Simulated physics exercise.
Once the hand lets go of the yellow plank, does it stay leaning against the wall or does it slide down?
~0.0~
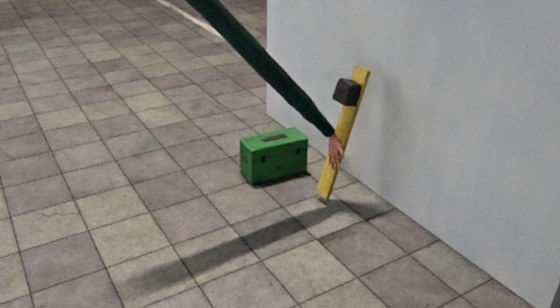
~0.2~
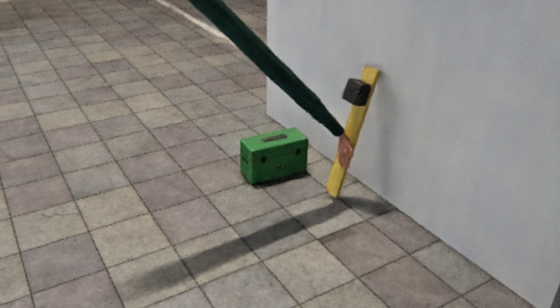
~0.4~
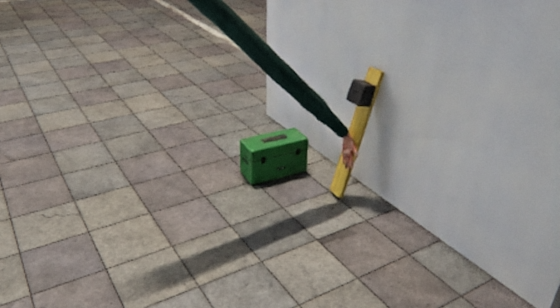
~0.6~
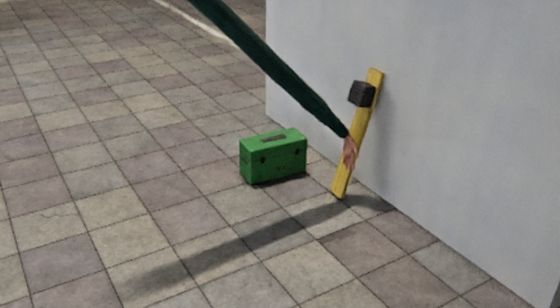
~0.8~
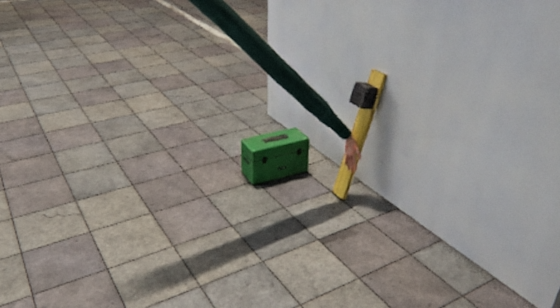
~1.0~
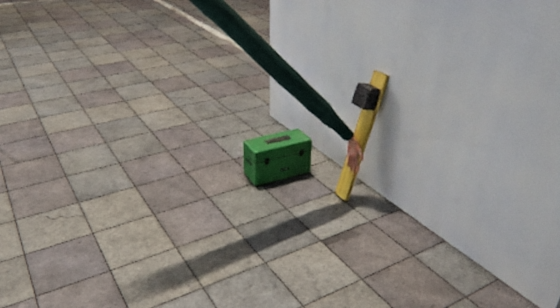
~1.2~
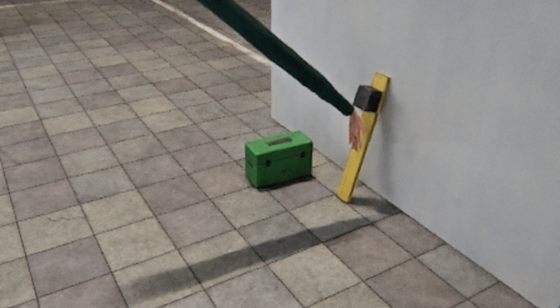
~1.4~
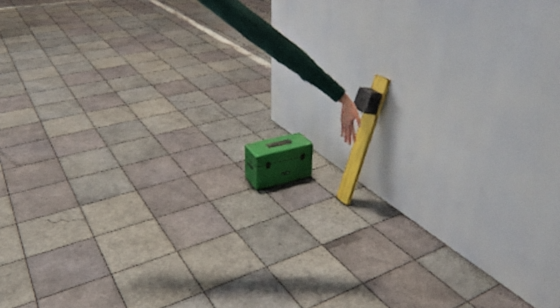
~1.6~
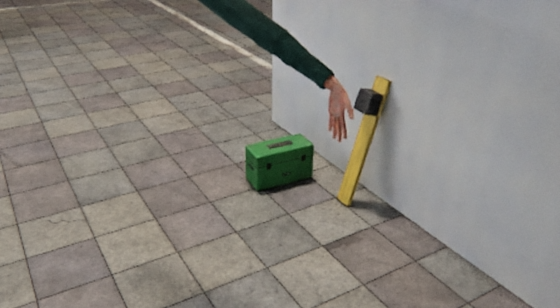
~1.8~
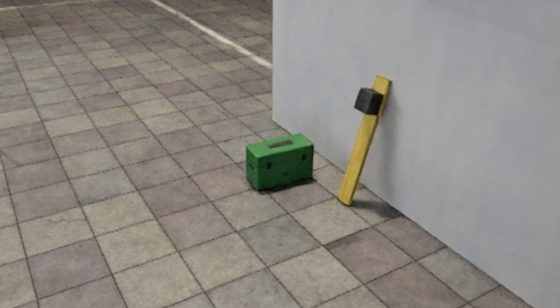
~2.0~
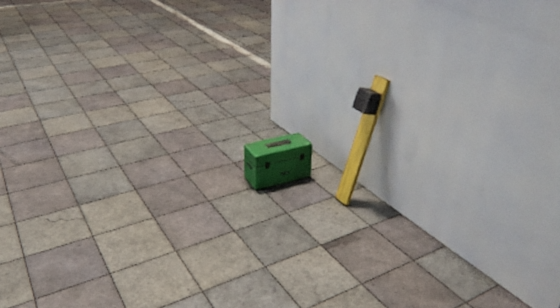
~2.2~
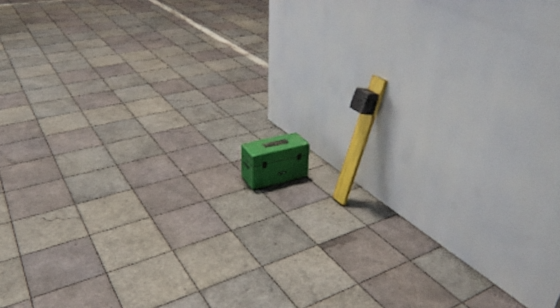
It stays leaning against the wall. After the hand draws away, the plank remains at rest in its tilted position.
